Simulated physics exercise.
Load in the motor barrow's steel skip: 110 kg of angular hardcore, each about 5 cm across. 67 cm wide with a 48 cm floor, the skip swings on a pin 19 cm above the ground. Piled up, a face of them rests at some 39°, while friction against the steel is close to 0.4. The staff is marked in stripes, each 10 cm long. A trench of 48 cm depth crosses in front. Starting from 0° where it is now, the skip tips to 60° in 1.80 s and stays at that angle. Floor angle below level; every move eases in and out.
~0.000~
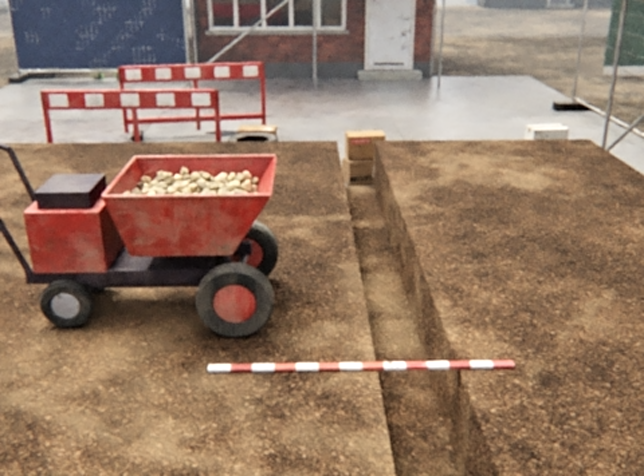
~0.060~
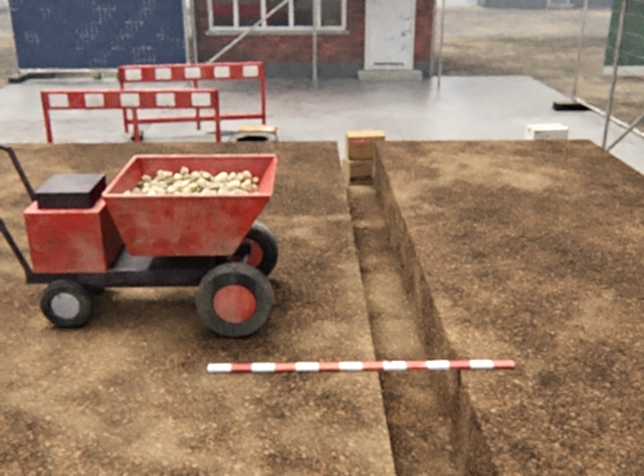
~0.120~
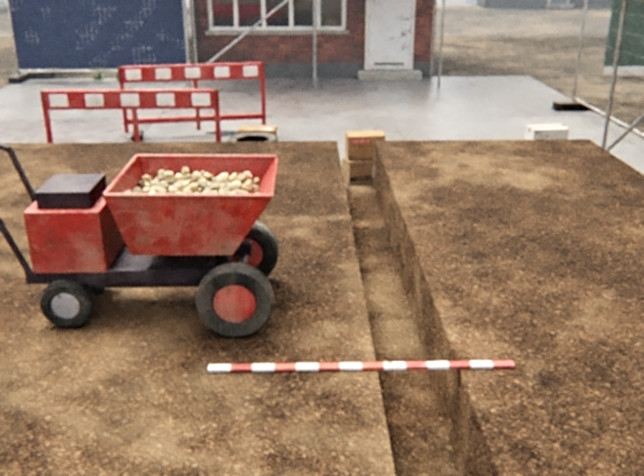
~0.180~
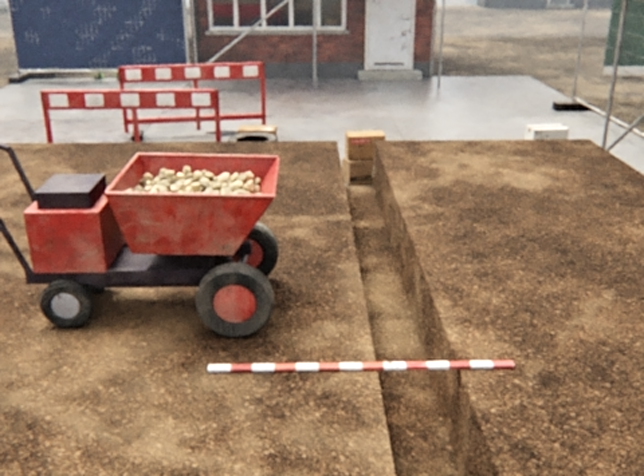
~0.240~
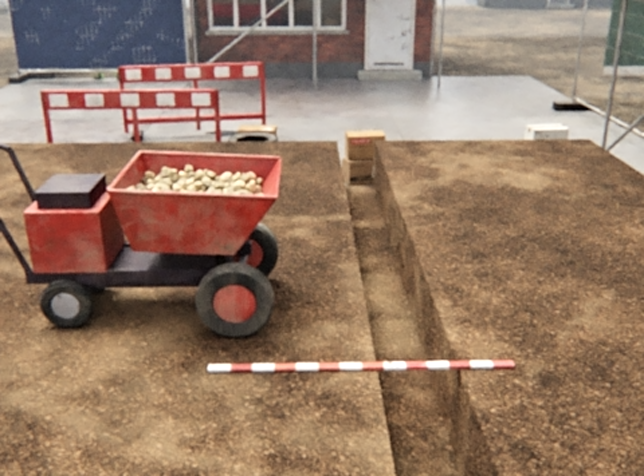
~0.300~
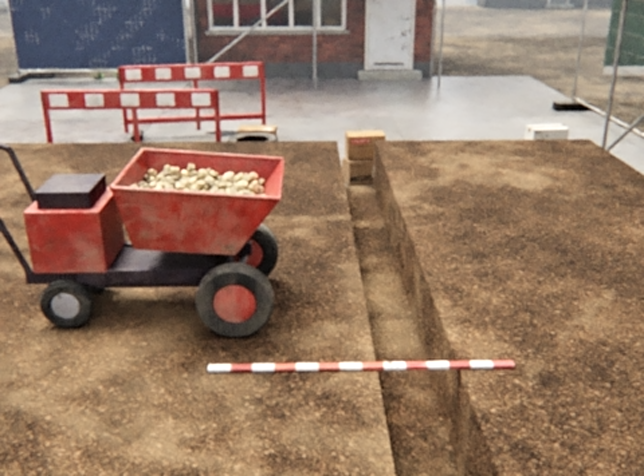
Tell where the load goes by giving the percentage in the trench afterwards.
About 9 per cent of the load is in the trench.
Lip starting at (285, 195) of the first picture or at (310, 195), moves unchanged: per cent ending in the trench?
I'd say some 10 per cent and some 10 per cent.
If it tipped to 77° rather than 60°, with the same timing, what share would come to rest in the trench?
Roughly 80 percent.
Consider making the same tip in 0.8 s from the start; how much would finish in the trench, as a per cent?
I'd put it at some 25 in a hundred.
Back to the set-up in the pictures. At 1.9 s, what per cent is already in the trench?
About 0 per cent by then.
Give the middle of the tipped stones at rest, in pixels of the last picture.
Somewhere near pixel (404, 381).
After 1.4 s the floor is at 51°; 100 % in the skip; the foremost stones are at (326, 240).
After 1.9 s the floor is at 60°; 99 % in the skip, 1 % in the trench; the foremost stones are at (375, 303).
After 2.2 s the floor is at 60°; 95 % in the skip, 2 % short of the trench, 4 % in the trench; the foremost stones are at (414, 363).
After 4.2 s the floor is at 60°; 90 % in the skip, 1 % short of the trench, 9 % in the trench; the foremost stones are at (427, 374).
